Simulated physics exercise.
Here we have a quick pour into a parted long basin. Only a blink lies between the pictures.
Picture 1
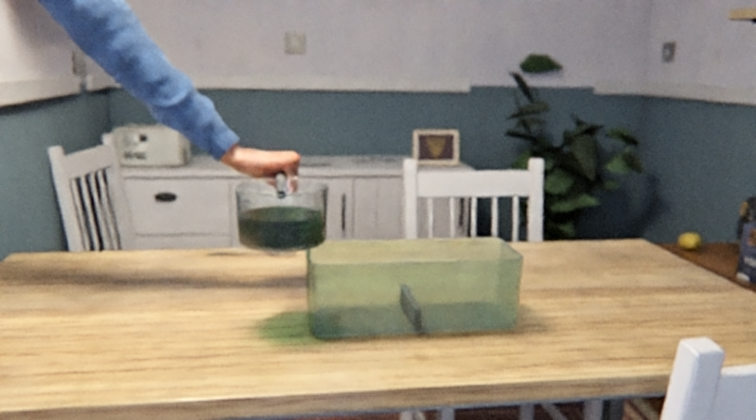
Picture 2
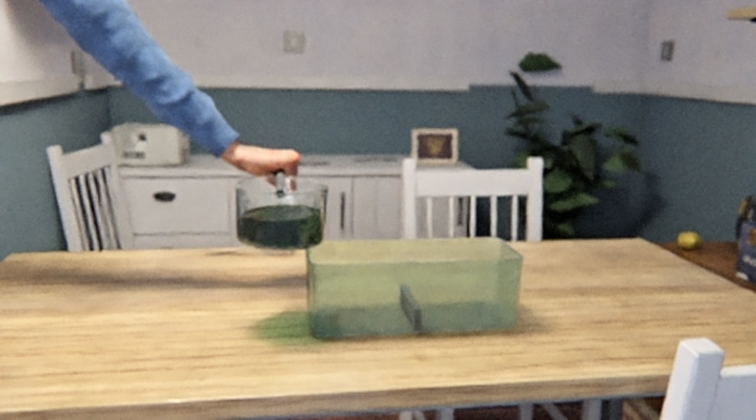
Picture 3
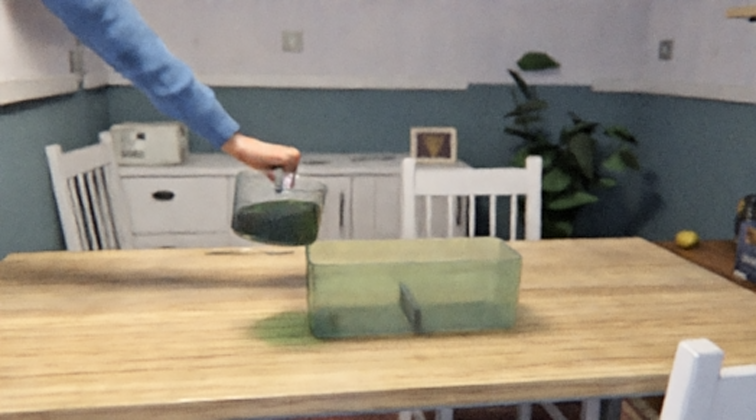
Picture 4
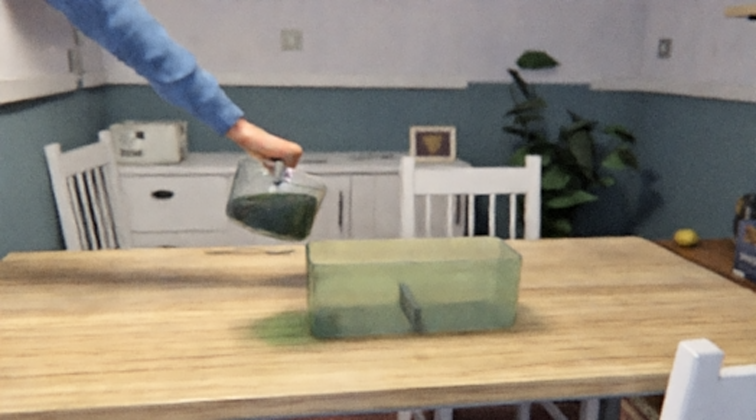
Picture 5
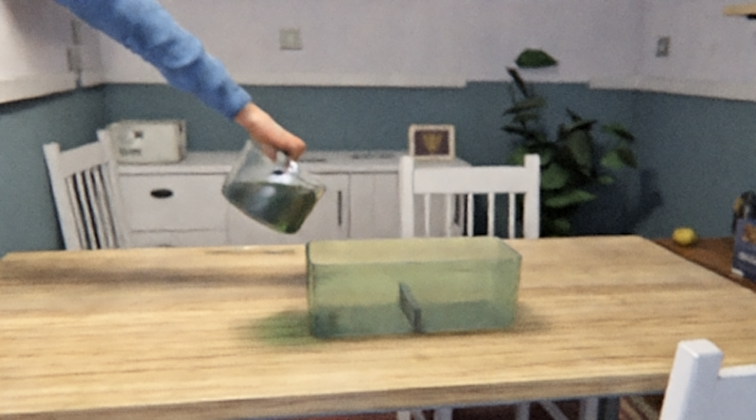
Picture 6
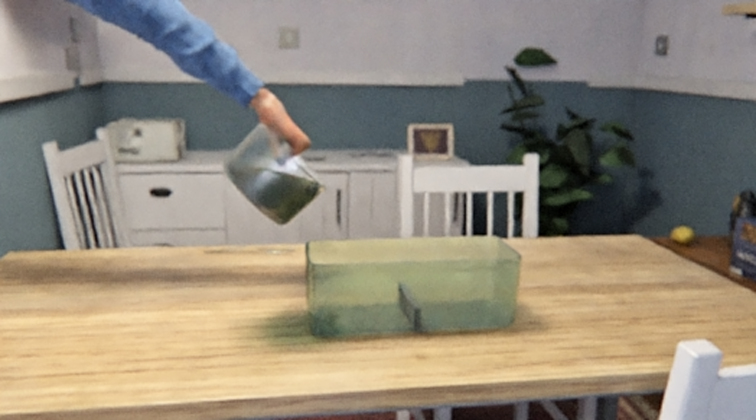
In a dining room with white chairs, a blue-sleeved arm held a clear container of dark green liquid above a wooden table, then steadily tilted it rightward beside a long, see-through basin with a low divider.
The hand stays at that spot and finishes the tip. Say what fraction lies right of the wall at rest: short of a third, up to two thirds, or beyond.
It comes to less than a third.
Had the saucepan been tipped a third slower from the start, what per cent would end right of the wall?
Near 5 %.
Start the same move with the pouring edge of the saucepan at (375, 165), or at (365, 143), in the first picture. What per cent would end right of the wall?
The first gives 75 %, the second 75 %.
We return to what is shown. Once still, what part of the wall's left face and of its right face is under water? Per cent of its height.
Left: 60 %. Right: 10 %.
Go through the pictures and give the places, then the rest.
It leans 0°; its right rim is at (327, 187); the water meets the walls at (240, 215) and (324, 213); the long basin's rim runs from (308, 254) to (512, 249); the wall's top is at (410, 296), in the first frame.
It leans 2°; its right rim is at (327, 188); the water meets the walls at (239, 215) and (323, 211), in the second frame.
It leans 9°; its right rim is at (326, 188); the water meets the walls at (235, 211) and (321, 205), in the third frame.
It leans 18°; its right rim is at (326, 188); the water meets the walls at (229, 201) and (319, 199), in the fourth frame.
It leans 31°; its right rim is at (325, 188); the water meets the walls at (226, 184) and (319, 192), in the fifth frame.
It leans 46°; its right rim is at (325, 188); the water meets the walls at (226, 163) and (321, 185), in the sixth frame.
A moment on, the saucepan is tipped on its side and 45 per cent is still to pour, 3 is left of the wall and 0 right of it.
Next, the saucepan is tipped right over and 8 per cent is still to pour, 60 is left of the wall and 15 right of it.
Then the saucepan is tipped right over and 1 per cent is still to pour, 71 is left of the wall and 15 right of it.
Later the saucepan is tipped right over and 0 per cent is still to pour, 77 is left of the wall and 18 right of it.
In the end 77 per cent lies left of the wall, 19 right of it and 5 outside.
